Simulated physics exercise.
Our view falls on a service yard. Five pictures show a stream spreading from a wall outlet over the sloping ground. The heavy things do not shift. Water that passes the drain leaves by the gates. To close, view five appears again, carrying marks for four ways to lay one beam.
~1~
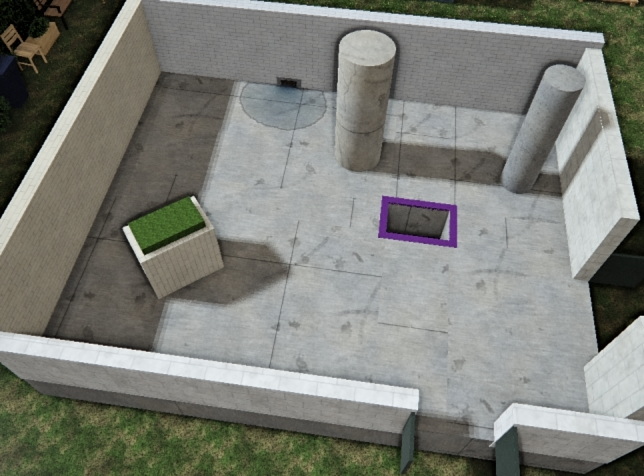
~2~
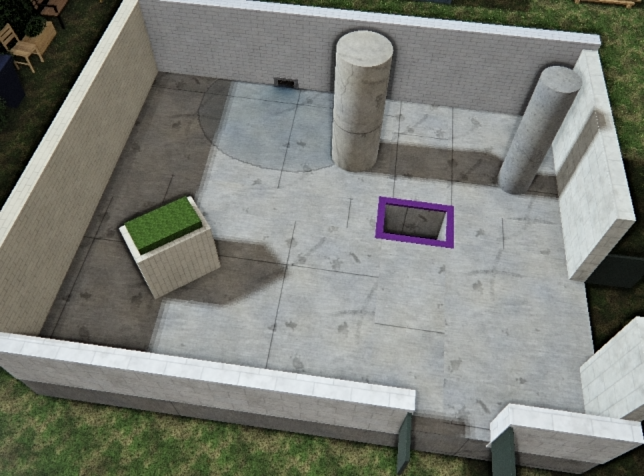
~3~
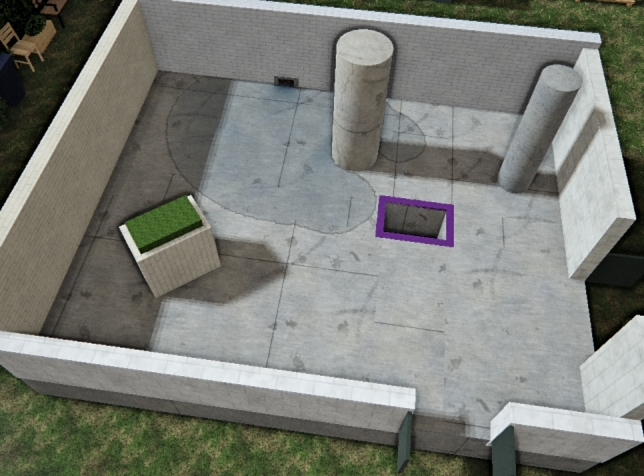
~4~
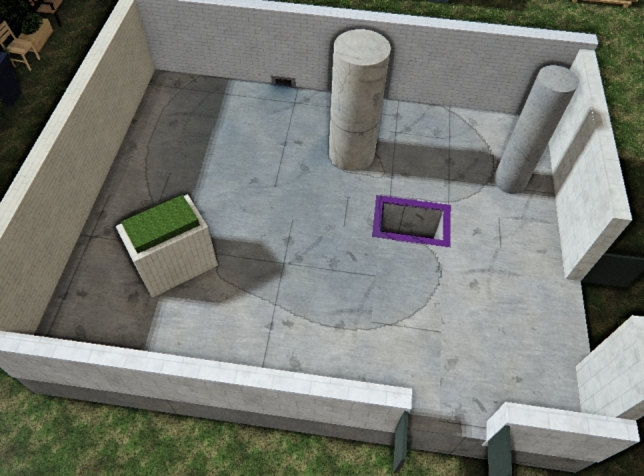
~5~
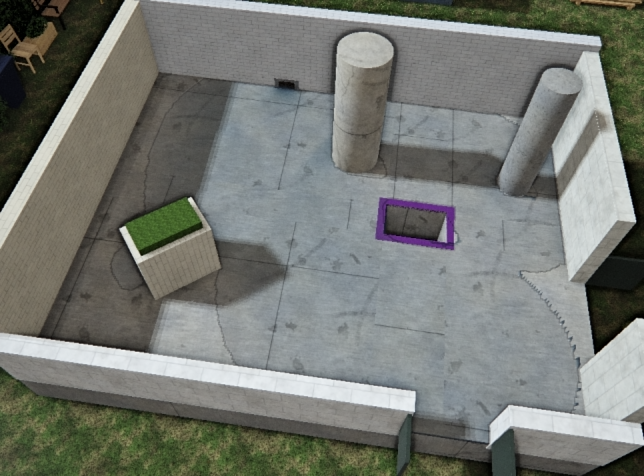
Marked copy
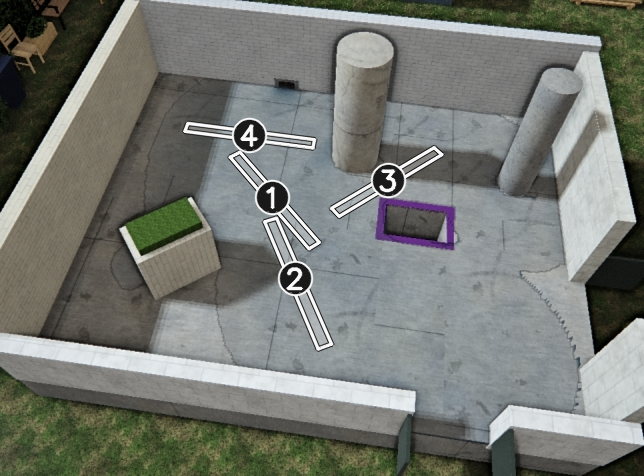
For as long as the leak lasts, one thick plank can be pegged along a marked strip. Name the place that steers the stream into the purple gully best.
1 works best here.
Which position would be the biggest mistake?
Position 3.
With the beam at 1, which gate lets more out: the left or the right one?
The right one.
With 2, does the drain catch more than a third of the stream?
No, it does not.
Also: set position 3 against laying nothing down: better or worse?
Worse.
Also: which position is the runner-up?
Position 2.
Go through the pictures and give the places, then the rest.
In the first picture, outfall at (289, 82); purple gully at (418, 221); open gate at (578, 321); open gate at (451, 417); 3 % of the ground under water, visible out to (266, 121); purple gully still dry.
In the second picture, 12 % of the ground under water, visible out to (308, 166); purple gully still dry.
In the third picture, 25 % of the ground under water, visible out to (362, 218); purple gully still dry.
In the fourth picture, 45 % of the ground under water, visible out to (376, 320); purple gully taking water.
In the fifth picture, 73 % of the ground under water, visible out to (560, 381); purple gully taking water.
In white, 1 from (235, 154) to (314, 245); 2 from (270, 219) to (324, 346); 3 from (335, 212) to (438, 151); 4 from (186, 127) to (313, 143).
For position 1, about 19 % of the stream goes into the purple gully, about 81 % out by the gates.
For position 2, about 13 % of the stream goes into the purple gully, about 86 % out by the gates.
For position 3, next to none of the stream goes into the purple gully, about 99 % out by the gates.
For position 4, about 5 % of the stream goes into the purple gully, about 95 % out by the gates.
